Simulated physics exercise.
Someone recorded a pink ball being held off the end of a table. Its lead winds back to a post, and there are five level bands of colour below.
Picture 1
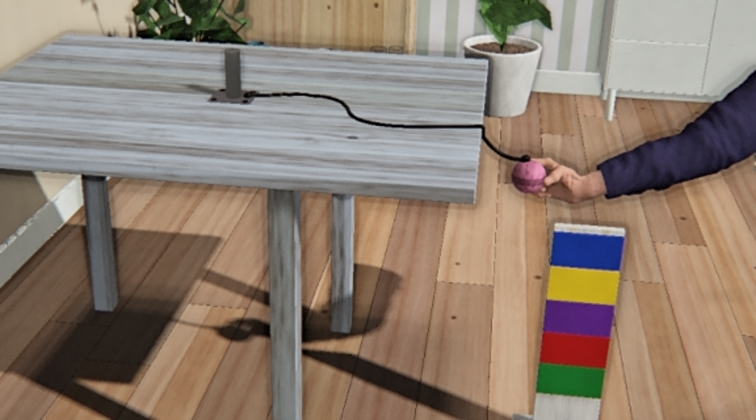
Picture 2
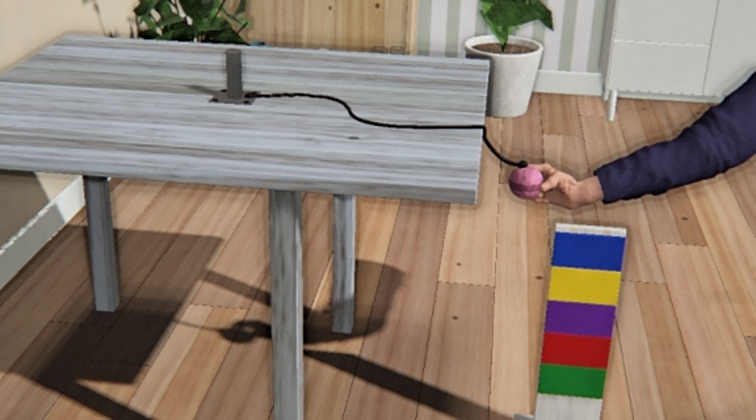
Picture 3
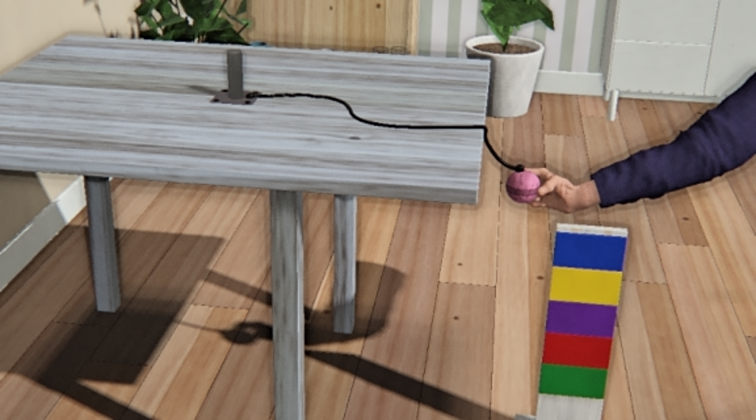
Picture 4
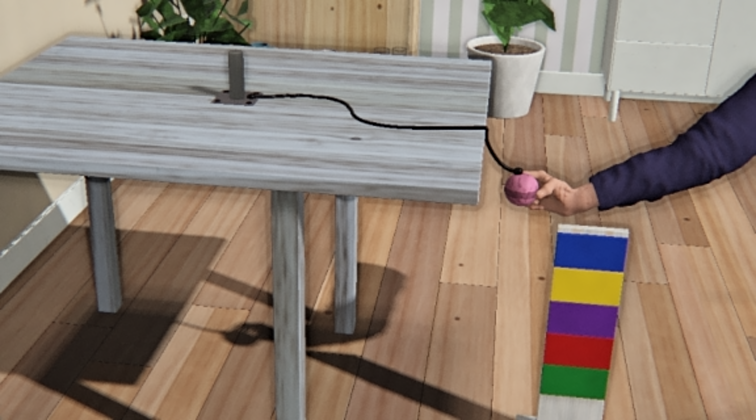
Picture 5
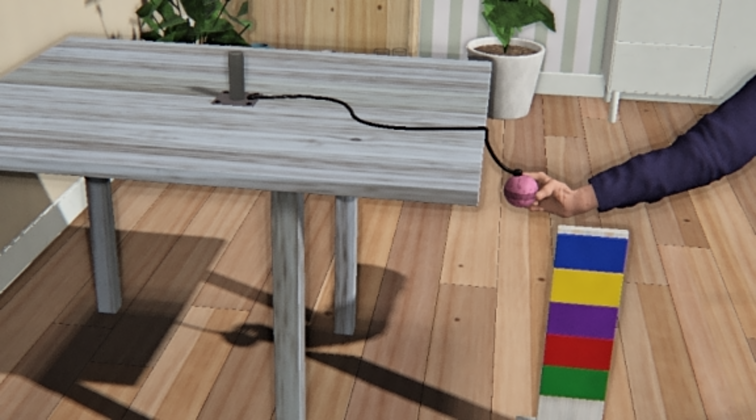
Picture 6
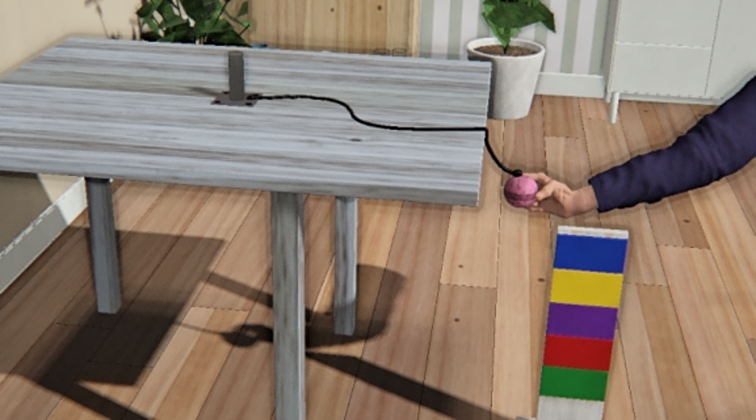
In a wood-floored room, a hand holding a corded pink ball beside a grey table shifts slightly left and down, then stays still.
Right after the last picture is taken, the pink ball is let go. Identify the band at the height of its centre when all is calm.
Its centre is at blue.
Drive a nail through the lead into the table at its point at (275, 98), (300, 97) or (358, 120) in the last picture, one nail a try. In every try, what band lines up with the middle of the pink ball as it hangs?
First try blue, second try blue, third try above them all.
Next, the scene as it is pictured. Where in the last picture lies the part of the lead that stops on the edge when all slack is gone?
The point sits close to (445, 130).
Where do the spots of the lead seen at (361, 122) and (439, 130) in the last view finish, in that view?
Final spots: (401, 120), then (481, 130).
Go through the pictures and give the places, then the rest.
Pink ball (529, 176); blue (587, 253); yellow (583, 287); purple (579, 319); red (574, 351); green (571, 382), in the first picture.
Pink ball (526, 182); lead through (274, 96) (330, 98) (356, 118) (411, 127) (475, 128), in the second picture.
Pink ball (523, 187), in the third picture.
Pink ball (521, 189); lead through (276, 96) (332, 99) (358, 118) (413, 128) (477, 128), in the fourth picture.
Pink ball (521, 191), in the fifth picture.
Pink ball (520, 191); lead through (276, 98) (332, 100) (358, 120) (413, 129) (477, 130), in the sixth picture.
Soon after, ball near (496, 244); level with blue.
After that, ball near (465, 240); level with blue.
And then, ball near (464, 243); level with blue.
In the end, ball near (471, 244); level with blue. The blue one.
